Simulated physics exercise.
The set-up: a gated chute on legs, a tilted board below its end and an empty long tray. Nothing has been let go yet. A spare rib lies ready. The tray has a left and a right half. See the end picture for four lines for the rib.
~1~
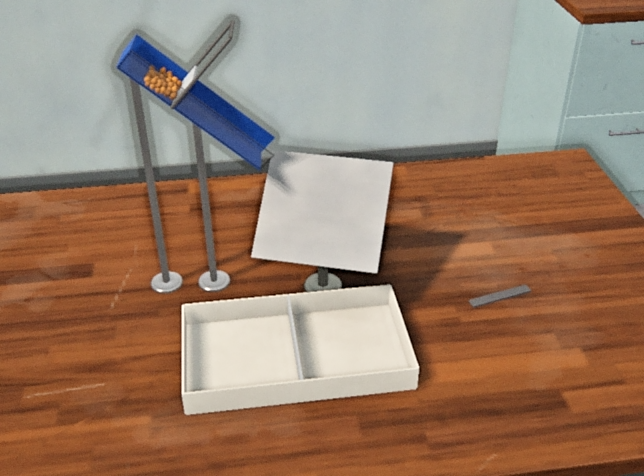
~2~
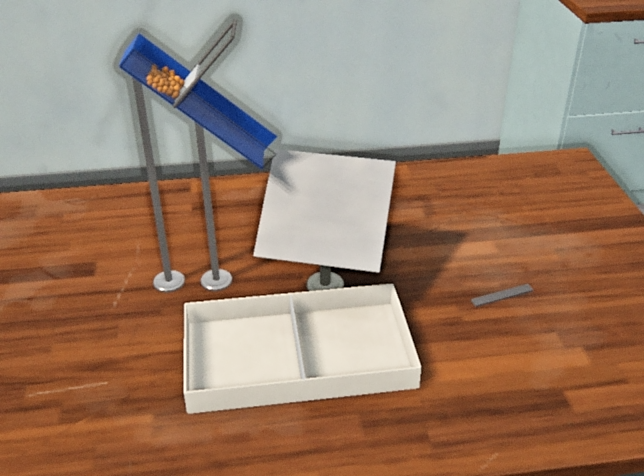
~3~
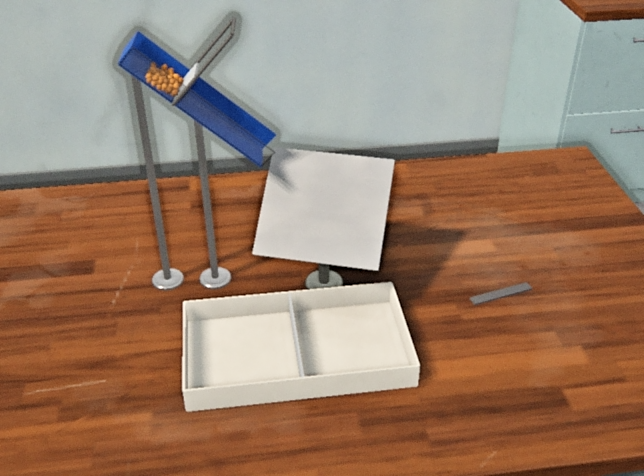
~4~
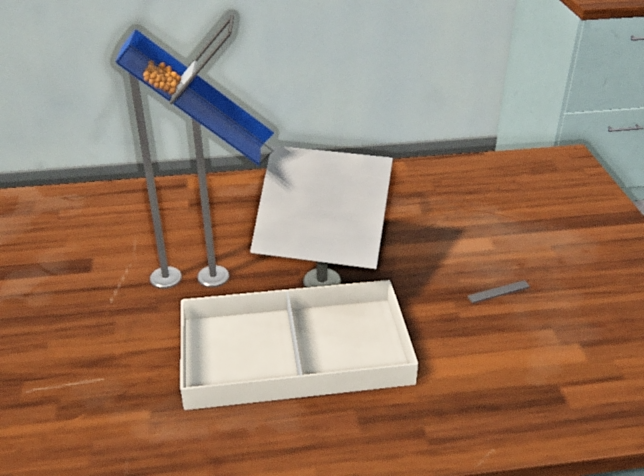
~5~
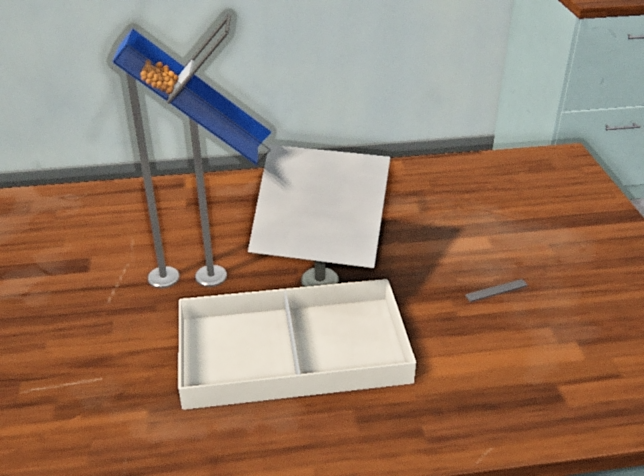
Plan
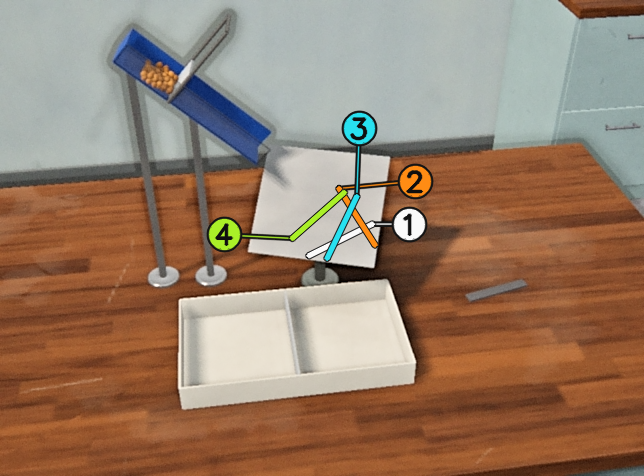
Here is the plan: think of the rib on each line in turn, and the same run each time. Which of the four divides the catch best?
1 beats the others.
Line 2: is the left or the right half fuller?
Right.
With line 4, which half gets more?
More lands on the left.
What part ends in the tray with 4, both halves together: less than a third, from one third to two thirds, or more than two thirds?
It is more than two thirds.
On the marked copy, line 1 from (372, 224) to (308, 255); line 2 from (338, 188) to (375, 245); line 3 from (356, 196) to (327, 258); line 4 from (344, 192) to (292, 238).
With 1, of what is caught, roughly half in the left half, roughly half in the right.
With 2, of what is caught, about a tenth in the left half, almost all in the right.
With 3, of what is caught, about a tenth in the left half, the larger part in the right.
With 4, of what is caught, almost all in the left half, about a tenth in the right.
